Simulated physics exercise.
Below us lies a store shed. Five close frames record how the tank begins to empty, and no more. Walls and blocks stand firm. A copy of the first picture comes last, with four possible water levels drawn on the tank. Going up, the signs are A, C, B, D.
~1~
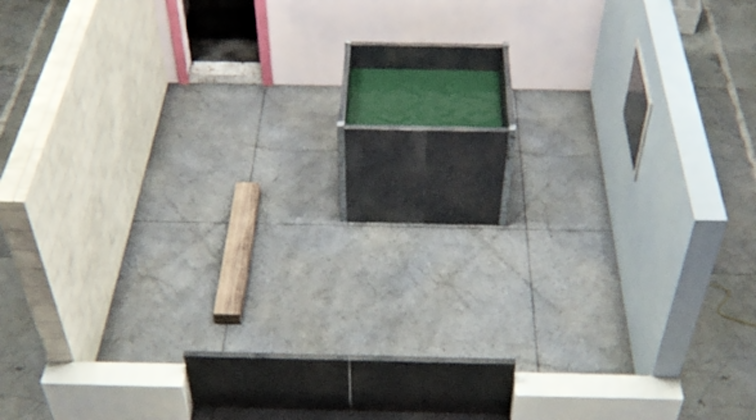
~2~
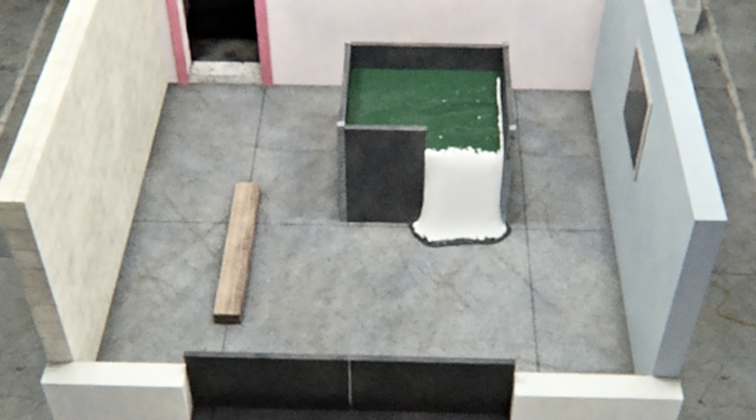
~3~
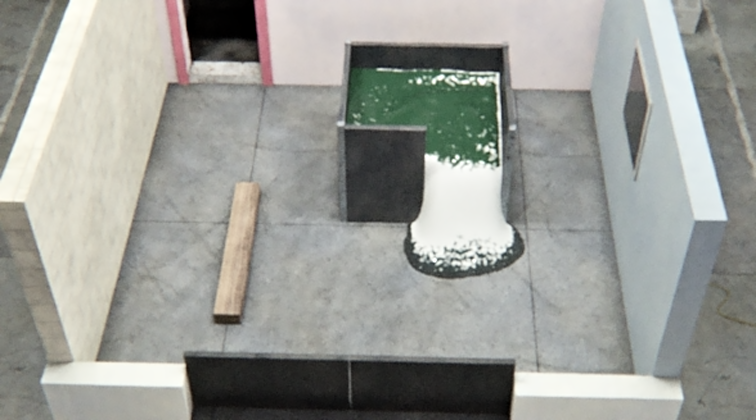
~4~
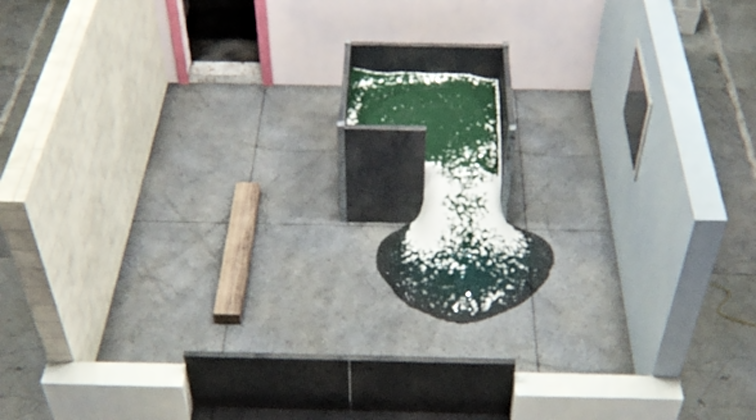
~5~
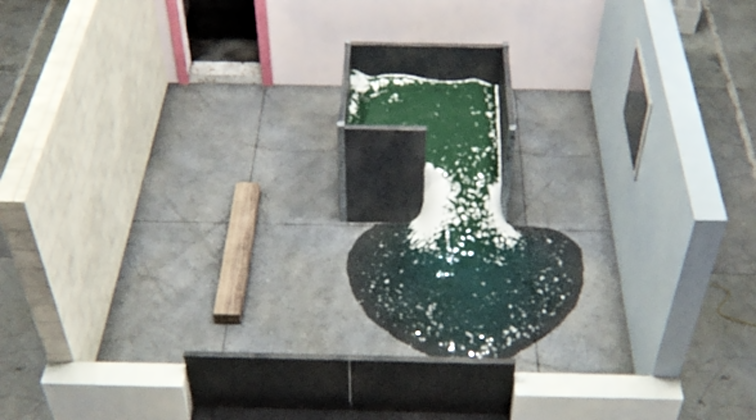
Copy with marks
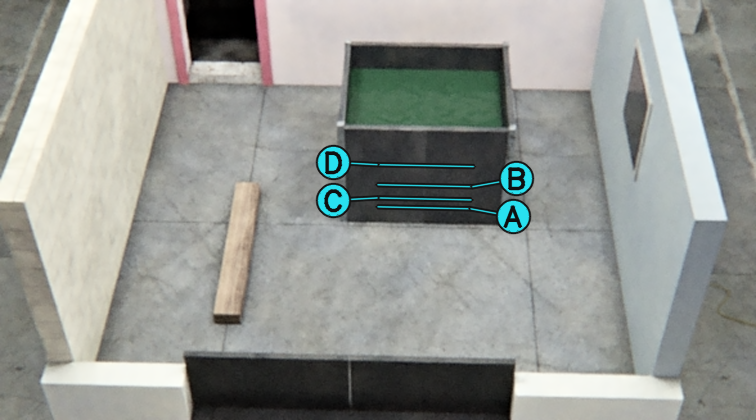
In a store shed, green water pours from a dark tank and spreads across the floor.
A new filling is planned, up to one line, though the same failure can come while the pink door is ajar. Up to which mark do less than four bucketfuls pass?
That is line D.
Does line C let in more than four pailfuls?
No, that is safe.
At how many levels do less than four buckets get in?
All of the four.
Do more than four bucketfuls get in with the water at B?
No, that is safe.
On the marked copy, A at (424, 207); B at (424, 185); C at (424, 198); D at (425, 165); from the bottom up A, C, B, D.
If A is chosen, nothing gets over.
If B is chosen, nothing gets over.
If C is chosen, nothing gets over.
If D is chosen, a bucket or two gets in.
